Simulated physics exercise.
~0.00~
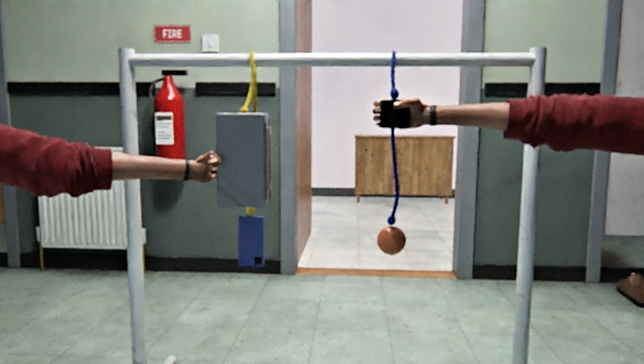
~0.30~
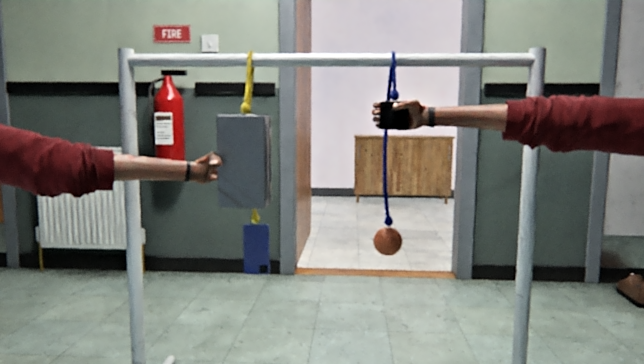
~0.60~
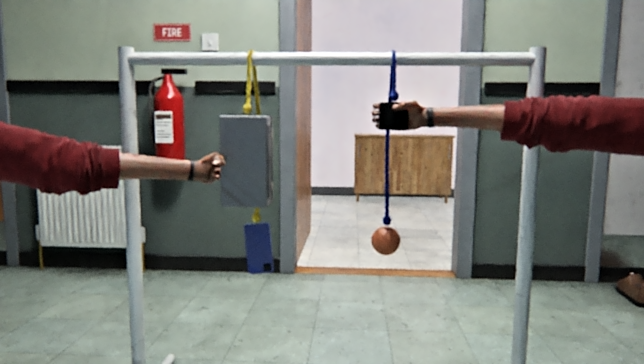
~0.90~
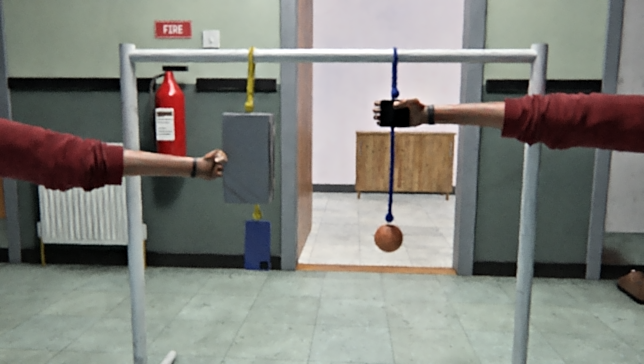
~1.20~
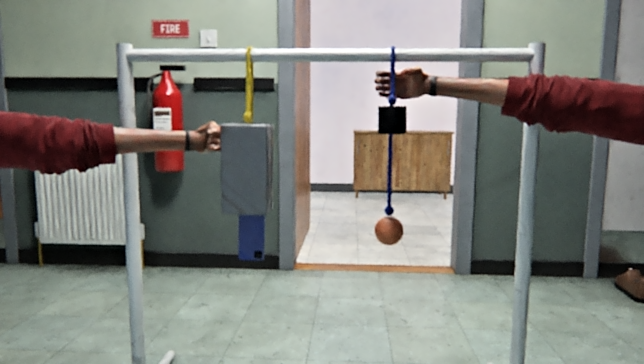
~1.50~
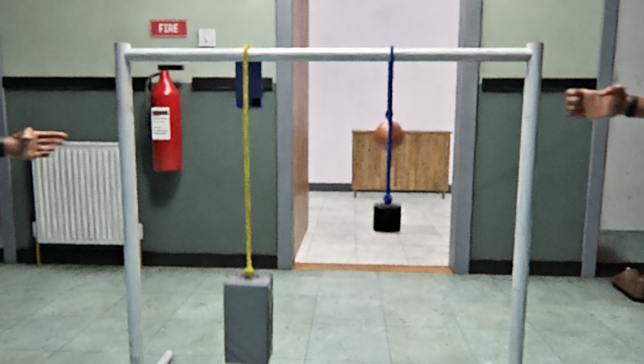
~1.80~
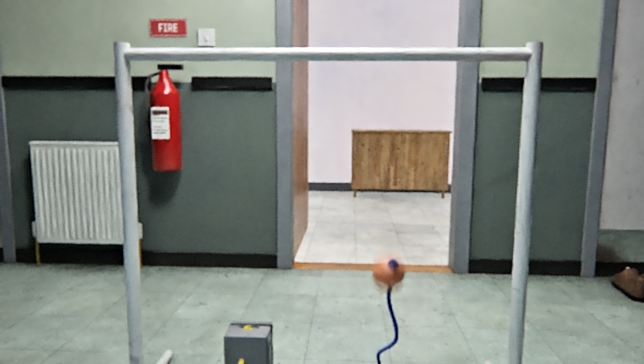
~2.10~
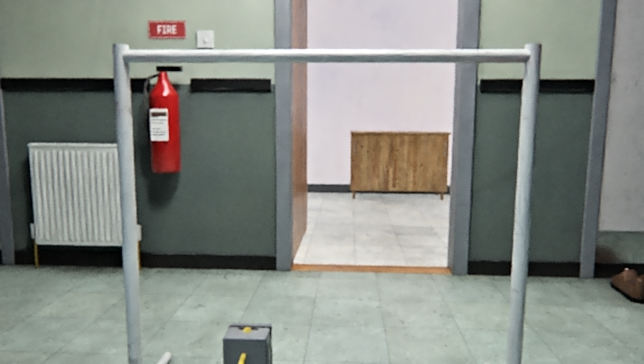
Room with a metal rail, two hands releasing a grey case and small black object, both dropping as their ropes slip off.
